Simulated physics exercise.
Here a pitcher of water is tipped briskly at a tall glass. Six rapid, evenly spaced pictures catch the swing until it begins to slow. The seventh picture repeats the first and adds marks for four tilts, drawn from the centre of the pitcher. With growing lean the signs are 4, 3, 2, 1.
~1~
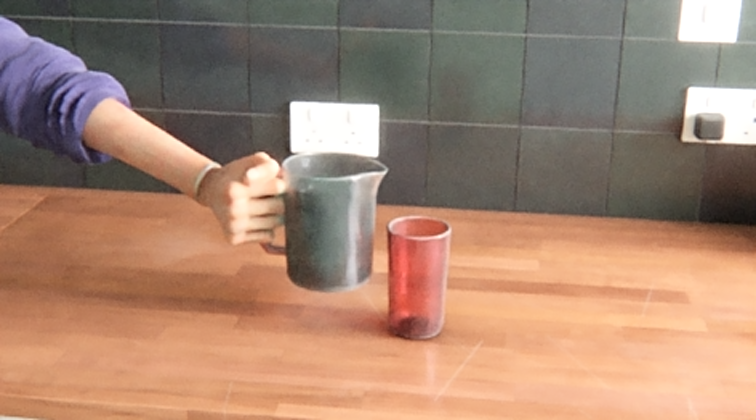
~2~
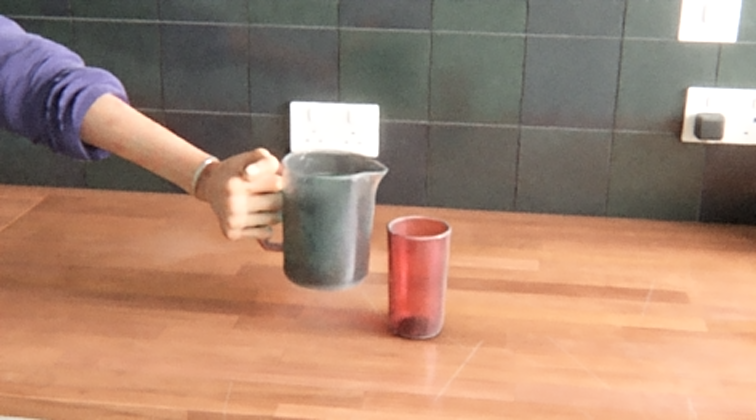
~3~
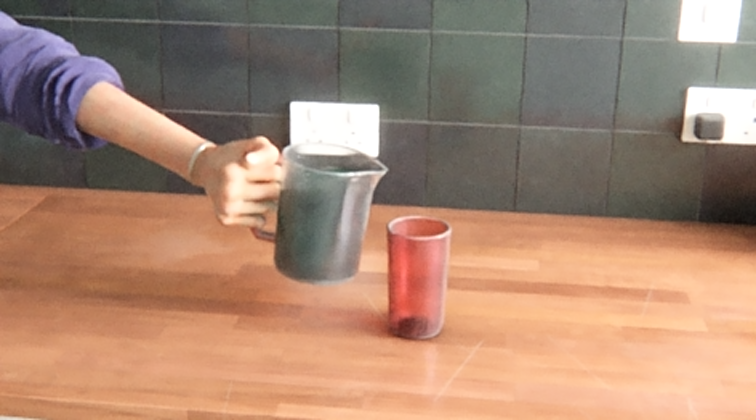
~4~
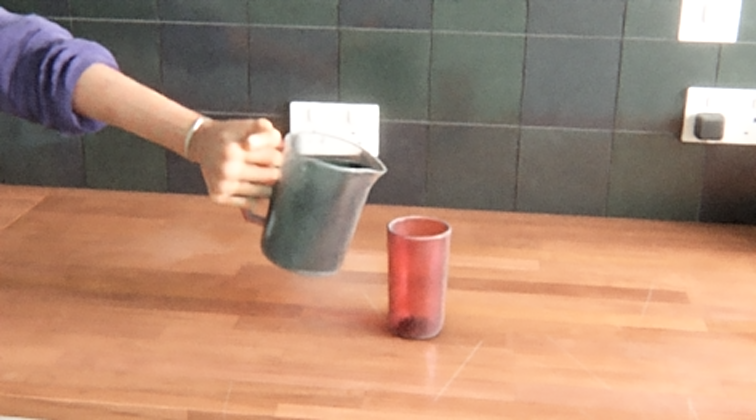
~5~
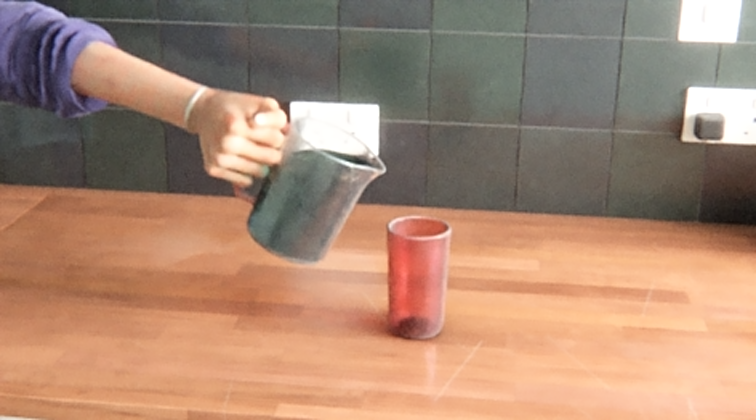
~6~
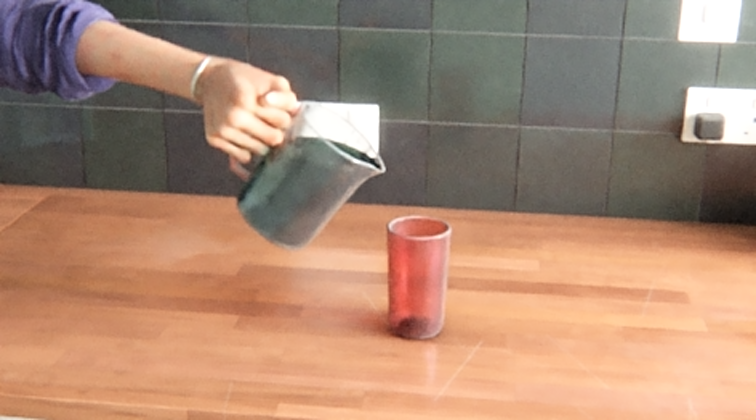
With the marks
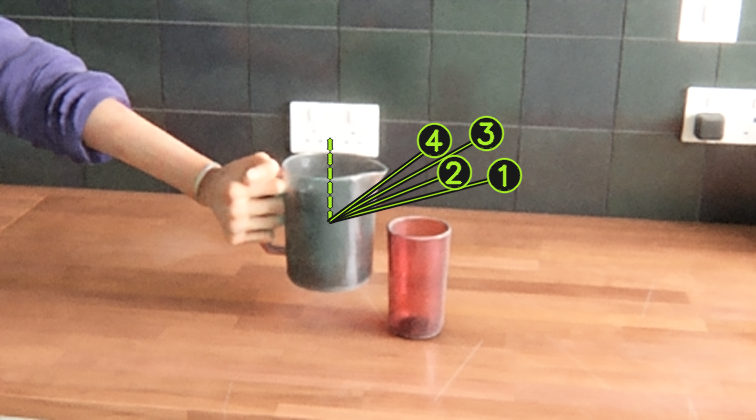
At first, a hand reaching in from the left holds a dark, see-through pitcher upright by its handle, beside a tall red glass on a wooden counter. The hand then rises and tilts the pitcher rightward, steadily more steeply, its lip staying near the glass while nothing pours out.
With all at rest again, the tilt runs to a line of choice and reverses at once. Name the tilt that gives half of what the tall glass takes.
Use mark 3.
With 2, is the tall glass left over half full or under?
Over.
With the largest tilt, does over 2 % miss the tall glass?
Yes.
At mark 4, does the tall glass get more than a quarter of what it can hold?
Yes, clearly.
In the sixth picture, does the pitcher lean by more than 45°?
No, it does not.
In lime, 1 at (488, 180); 2 at (438, 178); 3 at (471, 142); 4 at (422, 152).
With 1, the tall glass ends with about 67 % of what it can hold; 14 % of the water is spilt.
With 2, the tall glass ends with about 62 % of what it can hold; 5 % of the water is spilt.
With 3, the tall glass ends with about 49 % of what it can hold.
With 4, the tall glass ends with about 33 % of what it can hold.
